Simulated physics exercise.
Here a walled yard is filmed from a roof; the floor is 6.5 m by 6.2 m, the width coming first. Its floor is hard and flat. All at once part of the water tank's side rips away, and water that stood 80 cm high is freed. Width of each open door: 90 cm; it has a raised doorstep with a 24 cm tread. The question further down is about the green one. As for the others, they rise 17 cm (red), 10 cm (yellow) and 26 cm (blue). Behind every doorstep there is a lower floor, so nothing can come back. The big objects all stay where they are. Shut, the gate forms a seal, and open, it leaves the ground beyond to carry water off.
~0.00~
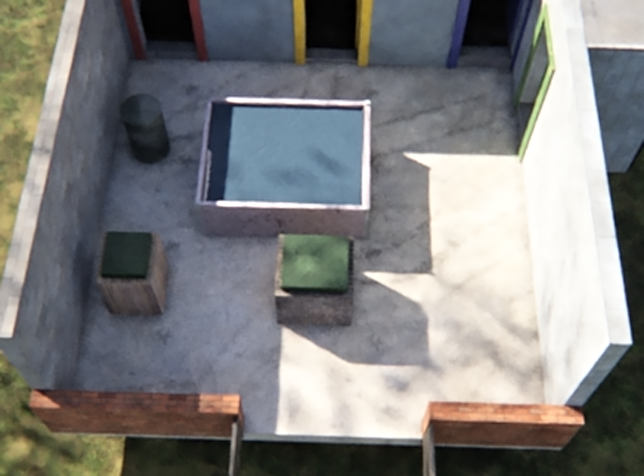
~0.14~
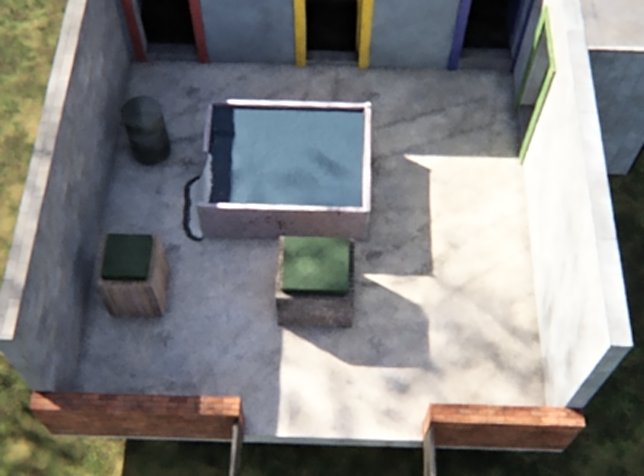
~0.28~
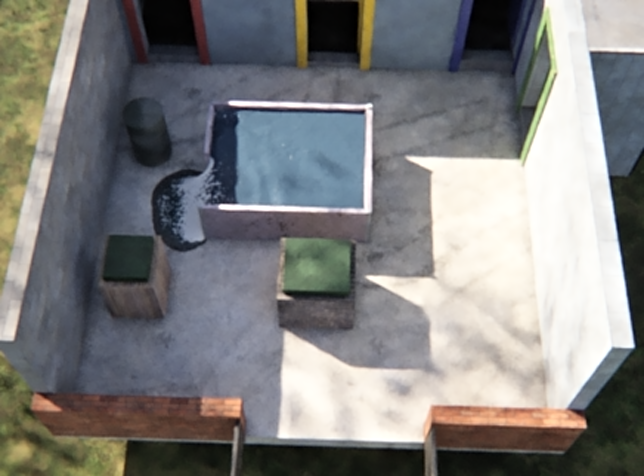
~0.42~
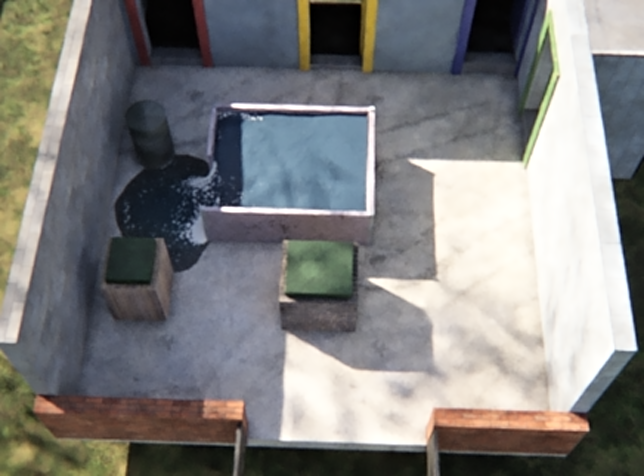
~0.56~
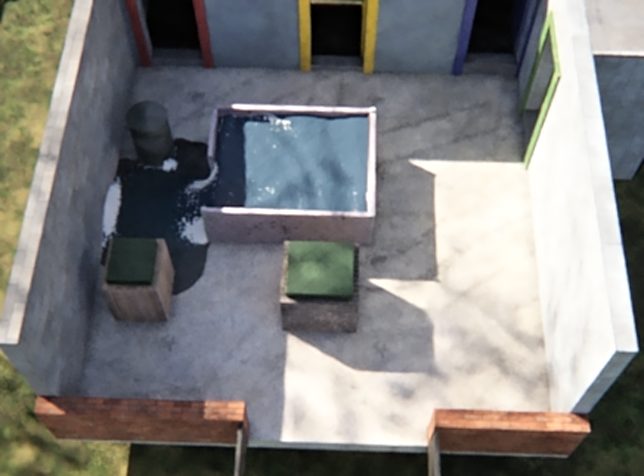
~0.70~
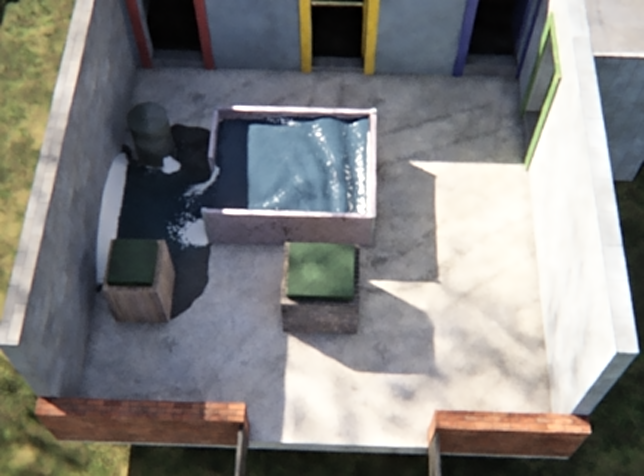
The video shows a walled yard from above as water pours from the left side of a rectangular tank, spreading across the pale floor around a dark cylinder and a green-topped block to the left wall, while ripples cross the tank.
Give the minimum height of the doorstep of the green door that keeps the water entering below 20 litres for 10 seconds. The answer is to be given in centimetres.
Minimum height: About 7.5 cm.
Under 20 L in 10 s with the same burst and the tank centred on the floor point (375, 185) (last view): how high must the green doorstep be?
A height near 8.5 cm.
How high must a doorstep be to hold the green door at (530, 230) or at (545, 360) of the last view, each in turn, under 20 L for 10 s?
Roughly 7.5 and 8.0 cm.
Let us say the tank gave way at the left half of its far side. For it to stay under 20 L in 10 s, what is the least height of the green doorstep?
Then roughly 15 cm.
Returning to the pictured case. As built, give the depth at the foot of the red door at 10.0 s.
A ruler would read roughly 10.5 cm.
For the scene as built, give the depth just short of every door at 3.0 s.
Depths in cm: Green 0, red 22, yellow 2, blue 0.
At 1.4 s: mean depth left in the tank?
About 58 centimetres.
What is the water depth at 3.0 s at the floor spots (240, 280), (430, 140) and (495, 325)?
3, 0 and 0 cm, respectively.
After 1.4 s water covers 20 % of the floor, deepest (54 cm) near (118, 245); it has not reached the green door.
After 3.0 s water covers 40 % of the floor, deepest (38 cm) near (121, 224); it has not reached the green door.
After 10.0 s water covers 100 % of the floor, deepest (16 cm) near (136, 77); 12 cm at the green door, 0 litres in over its 19 cm doorstep.
At the green door as built, the water arrived by 5.3 s and peaked near 12 cm at 10.0 s.
With a doorstep of 6.5 cm, 36 litres would have come in within the 10 s; with 8.5 cm, 12 litres. So under 20 litres takes about 7.5 cm.
